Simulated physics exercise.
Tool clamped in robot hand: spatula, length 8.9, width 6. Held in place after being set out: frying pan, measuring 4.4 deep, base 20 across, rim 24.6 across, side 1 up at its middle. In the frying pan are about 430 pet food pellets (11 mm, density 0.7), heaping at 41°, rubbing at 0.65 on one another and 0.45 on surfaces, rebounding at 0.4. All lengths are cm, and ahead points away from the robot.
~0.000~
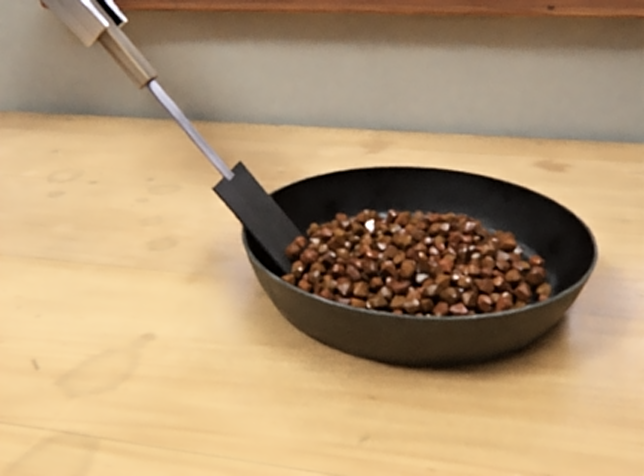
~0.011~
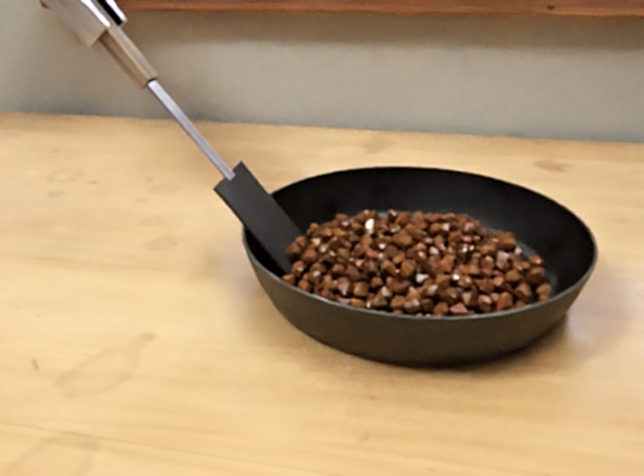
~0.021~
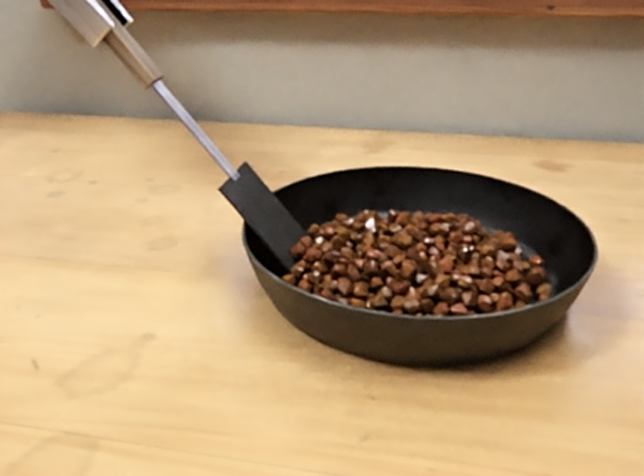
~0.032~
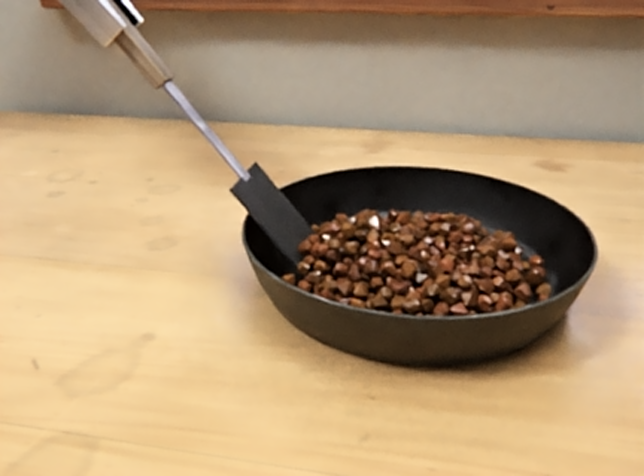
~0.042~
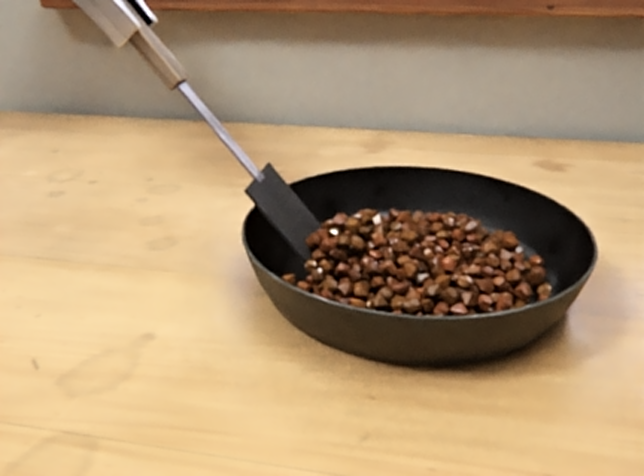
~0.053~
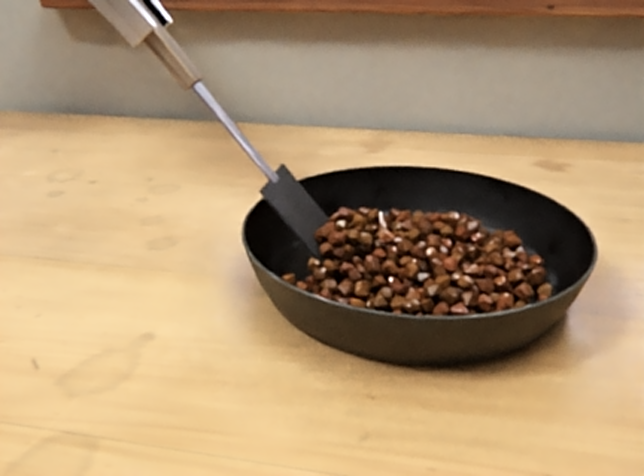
On a pale wooden tabletop, a robot hand held a black spatula in a dark frying pan of brown pellets, then slid it slowly to the right, nudging the near-left edge of the pile.
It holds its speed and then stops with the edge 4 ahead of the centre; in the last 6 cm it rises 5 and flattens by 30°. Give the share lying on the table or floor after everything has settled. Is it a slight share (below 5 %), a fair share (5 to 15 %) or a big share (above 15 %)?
It is a fair share.
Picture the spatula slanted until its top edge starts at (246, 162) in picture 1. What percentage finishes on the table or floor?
I'd estimate close to 5 per cent.
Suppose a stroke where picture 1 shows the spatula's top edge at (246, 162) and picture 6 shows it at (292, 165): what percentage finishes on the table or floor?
It comes to something like 10 %, give or take.
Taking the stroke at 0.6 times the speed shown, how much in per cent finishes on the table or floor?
Around 0 percent would finish on the table or floor.
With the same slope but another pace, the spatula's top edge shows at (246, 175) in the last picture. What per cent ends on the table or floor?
Some 0 per cent.
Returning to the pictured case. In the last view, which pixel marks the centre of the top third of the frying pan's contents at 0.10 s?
Near (434, 248).
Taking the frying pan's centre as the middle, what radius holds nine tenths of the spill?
Radial distance: Approx. 40 cm.
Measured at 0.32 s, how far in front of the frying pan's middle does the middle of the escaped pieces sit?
It comes to near 22 cm ahead of the middle.
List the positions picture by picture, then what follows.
The first picture shows spatula top edge at (227, 174), sloping 51°; upper third of the load around (412, 256), from x 290 to 545, top at y 215; 430 in the frying pan.
The second picture shows spatula top edge at (228, 174), sloping 51°; upper third of the load around (412, 256), from x 290 to 545, top at y 215.
The third picture shows spatula top edge at (232, 174), sloping 51°; upper third of the load around (411, 256), from x 290 to 545, top at y 215.
The fourth picture shows spatula top edge at (243, 175), sloping 51°; upper third of the load around (406, 255), from x 290 to 545, top at y 215.
The fifth picture shows spatula top edge at (257, 176), sloping 51°; upper third of the load around (407, 252), from x 290 to 545, top at y 215.
The sixth picture shows spatula top edge at (271, 176), sloping 51°; upper third of the load around (406, 251), from x 285 to 545, top at y 215; 430 in the frying pan.
After 0.08 s, sloping 49°, highest piece 5 above the table; 430 in the frying pan.
After 0.10 s, sloping 39°, highest piece 6 above the table; 430 in the frying pan.
After 0.32 s, sloping 21°, highest piece 5 above the table; 397 in the frying pan, 31 on the table or floor, 2 on the blade or in flight.
After 1.37 s, sloping 21°, highest piece 4 above the table; 397 in the frying pan, 33 on the table or floor.
At rest, 397 in the frying pan, 33 on the table or floor. That is 8 % on the table or floor.
